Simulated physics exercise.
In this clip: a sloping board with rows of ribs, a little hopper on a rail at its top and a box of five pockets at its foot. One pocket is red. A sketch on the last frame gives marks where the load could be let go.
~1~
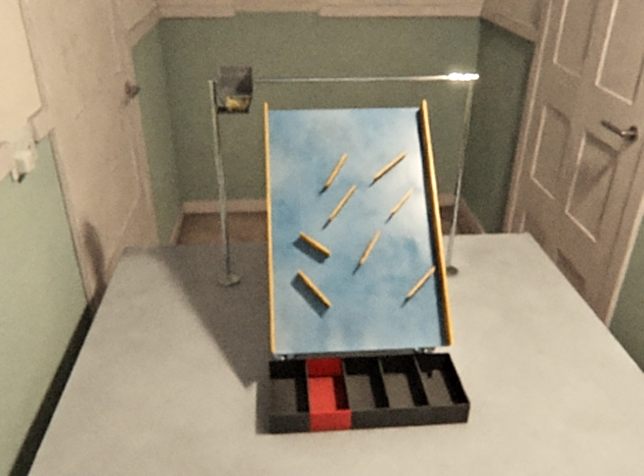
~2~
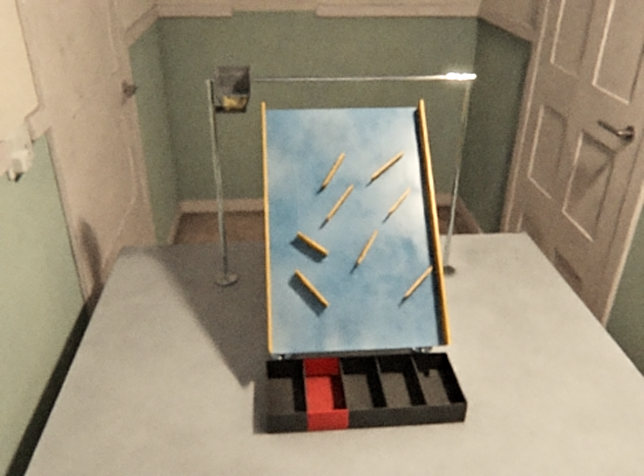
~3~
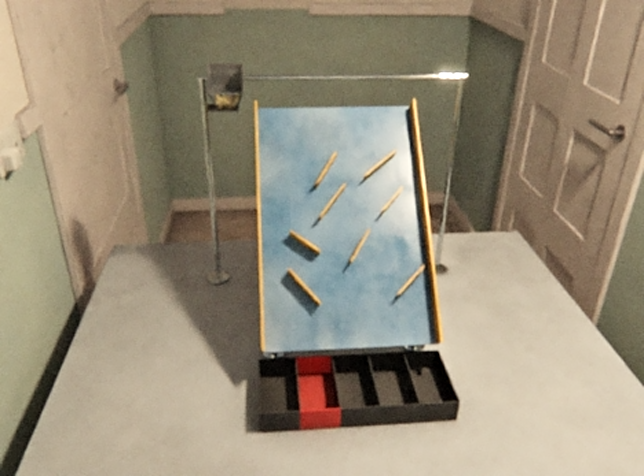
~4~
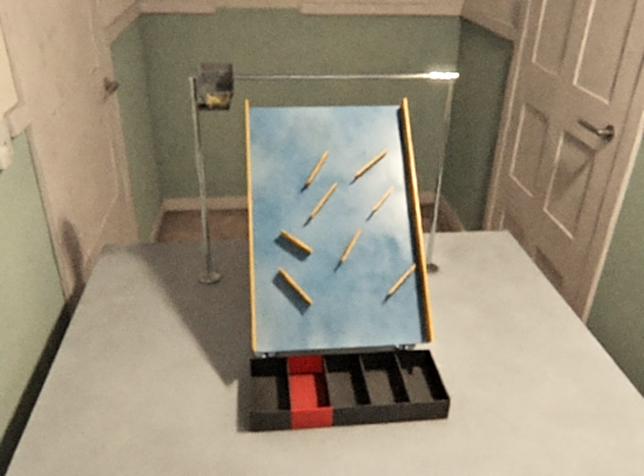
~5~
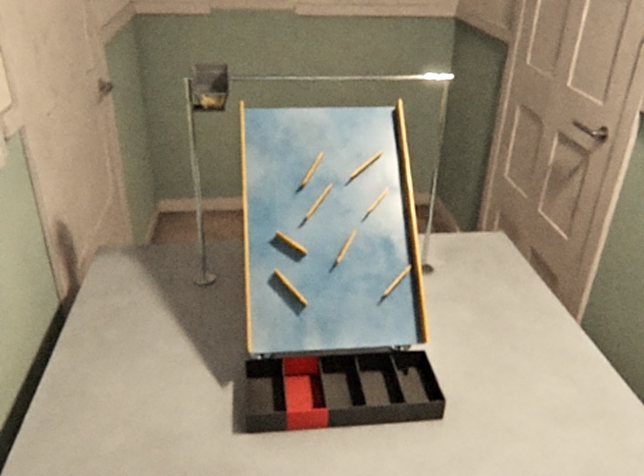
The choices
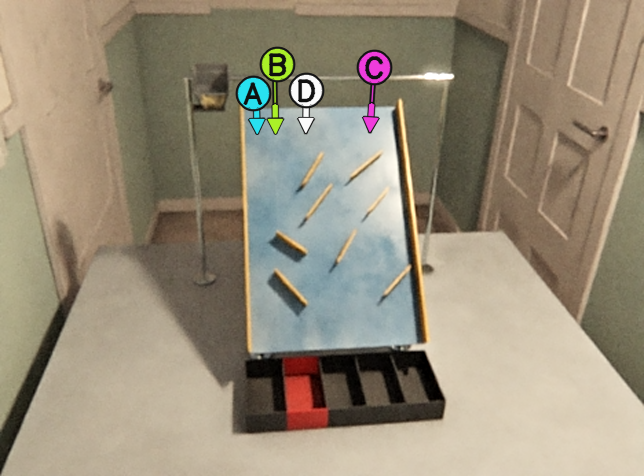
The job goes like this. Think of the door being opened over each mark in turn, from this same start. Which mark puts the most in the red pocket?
The answer is mark C.
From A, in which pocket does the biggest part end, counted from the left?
The first from the left.
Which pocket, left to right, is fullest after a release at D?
The third.
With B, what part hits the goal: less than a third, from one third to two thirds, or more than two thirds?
It is less than a third.
On the marked copy, mark A meets the board at (257, 128); mark B meets the board at (275, 128); mark C meets the board at (370, 126); mark D meets the board at (305, 127).
With A, only a few in the red pocket, all but a few in other pockets, a small share outside the box.
With B, none at all in the red pocket, all but a few in other pockets, a small share outside the box.
With C, close to a third in the red pocket, close to two thirds in other pockets, only a few outside the box.
With D, a small share in the red pocket, all but a few in other pockets, only a few outside the box.
